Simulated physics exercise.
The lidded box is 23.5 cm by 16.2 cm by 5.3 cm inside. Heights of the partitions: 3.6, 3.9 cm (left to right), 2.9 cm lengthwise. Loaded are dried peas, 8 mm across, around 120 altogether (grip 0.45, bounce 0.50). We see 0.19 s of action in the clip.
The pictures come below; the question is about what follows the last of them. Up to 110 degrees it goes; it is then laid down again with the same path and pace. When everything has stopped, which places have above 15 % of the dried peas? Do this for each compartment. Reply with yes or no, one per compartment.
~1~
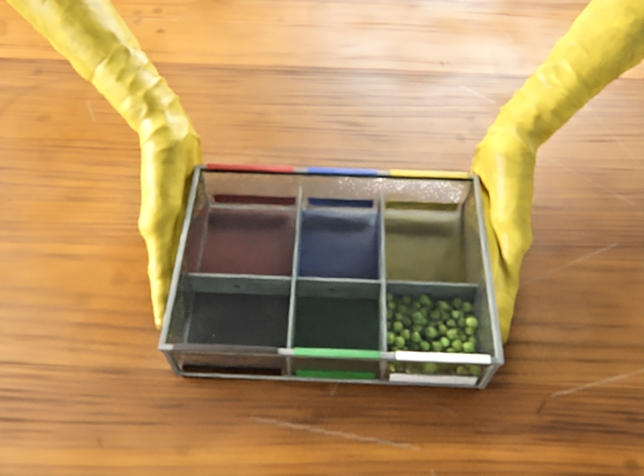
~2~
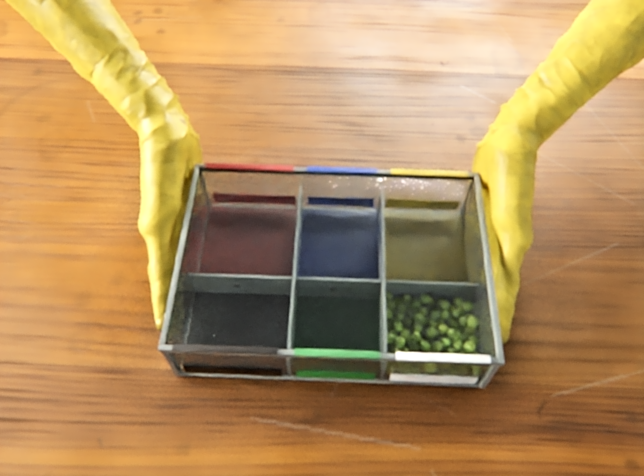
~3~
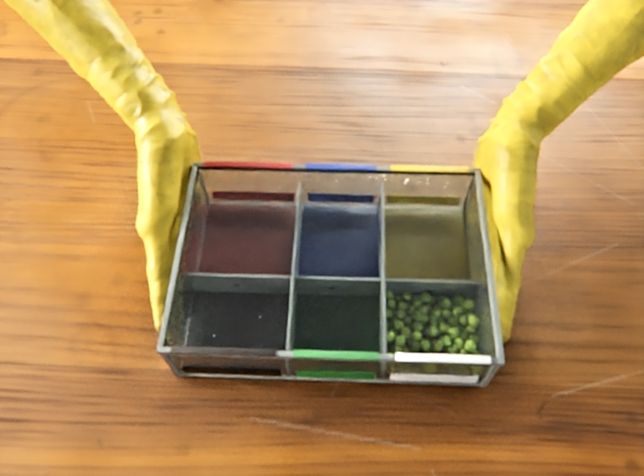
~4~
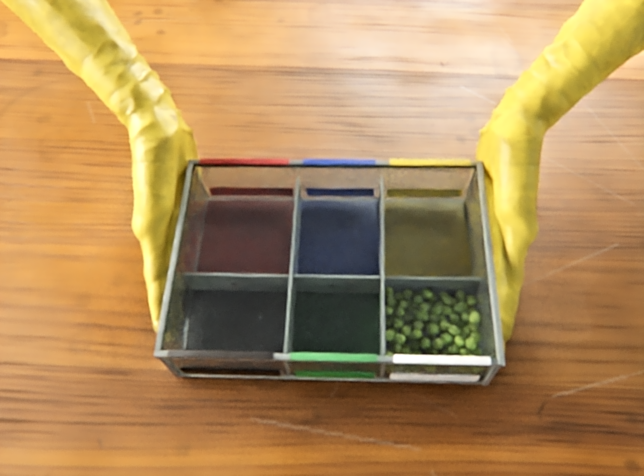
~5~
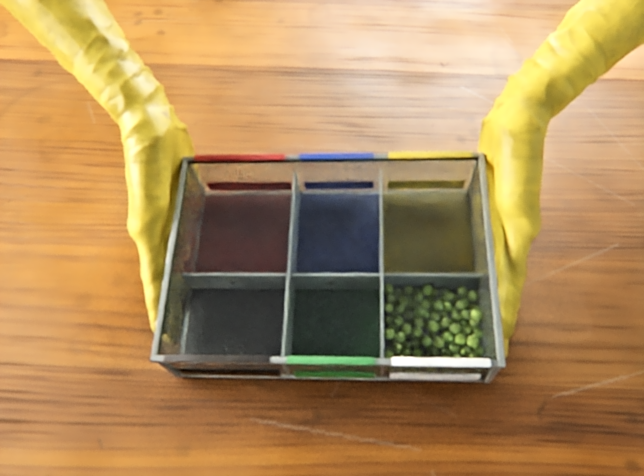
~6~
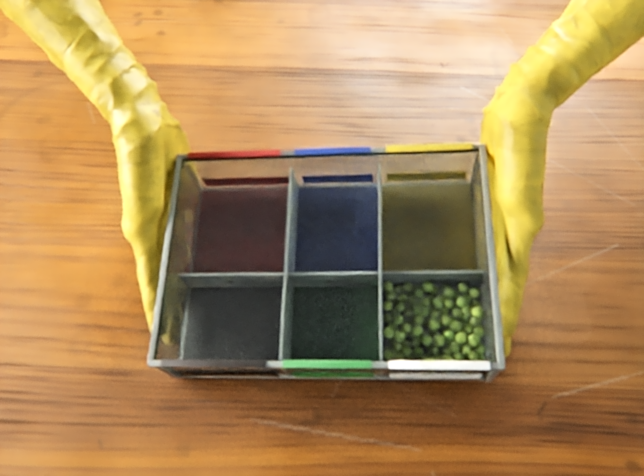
Red compartment no, blue compartment no, green compartment no, yellow compartment no, white compartment yes, black compartment no.
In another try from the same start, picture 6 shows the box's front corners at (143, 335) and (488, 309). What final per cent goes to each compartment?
Each compartment ends with, in per cent, red 35, blue 15, green 5, yellow 5, white 45 and black 0.
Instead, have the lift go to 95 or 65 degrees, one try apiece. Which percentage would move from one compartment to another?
5 % and 0 %.
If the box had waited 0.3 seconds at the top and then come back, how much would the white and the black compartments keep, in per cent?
Result - white: 85 %, black: 10 %.
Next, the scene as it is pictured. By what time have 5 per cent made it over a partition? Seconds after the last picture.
That happens at about 1.05 s on the clock.
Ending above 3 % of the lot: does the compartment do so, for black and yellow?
With black that holds, while with yellow that fails.
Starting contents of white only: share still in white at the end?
Around 90 %.
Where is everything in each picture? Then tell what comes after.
The first frame shows box tilt 0 degrees, front corners at (166, 345) and (497, 359); white 100 %.
The second frame shows box tilt 1 degrees, front corners at (165, 346) and (497, 359).
The third frame shows box tilt 2 degrees, front corners at (164, 348) and (498, 359).
The fourth frame shows box tilt 5 degrees, front corners at (161, 352) and (498, 360), lowest corner left front.
The fifth frame shows box tilt 9 degrees, front corners at (158, 356) and (498, 361), lowest corner left front.
The sixth frame shows box tilt 13 degrees, front corners at (154, 361) and (498, 363), lowest corner left front; white 100 %.
Then, 1.06 s after the last picture, tilt 110 degrees; green 5 %, white 95 %.
Then, 1.77 s after the last picture, tilt 50 degrees; green 5 %, white 85 %, black 10 %.
Then, 2.51 s after the last picture, tilt 0 degrees; green 5 %, white 85 %, black 10 %.
In the end, red 0 %, blue 0 %, green 5 %, yellow 0 %, white 85 %, black 10 %.
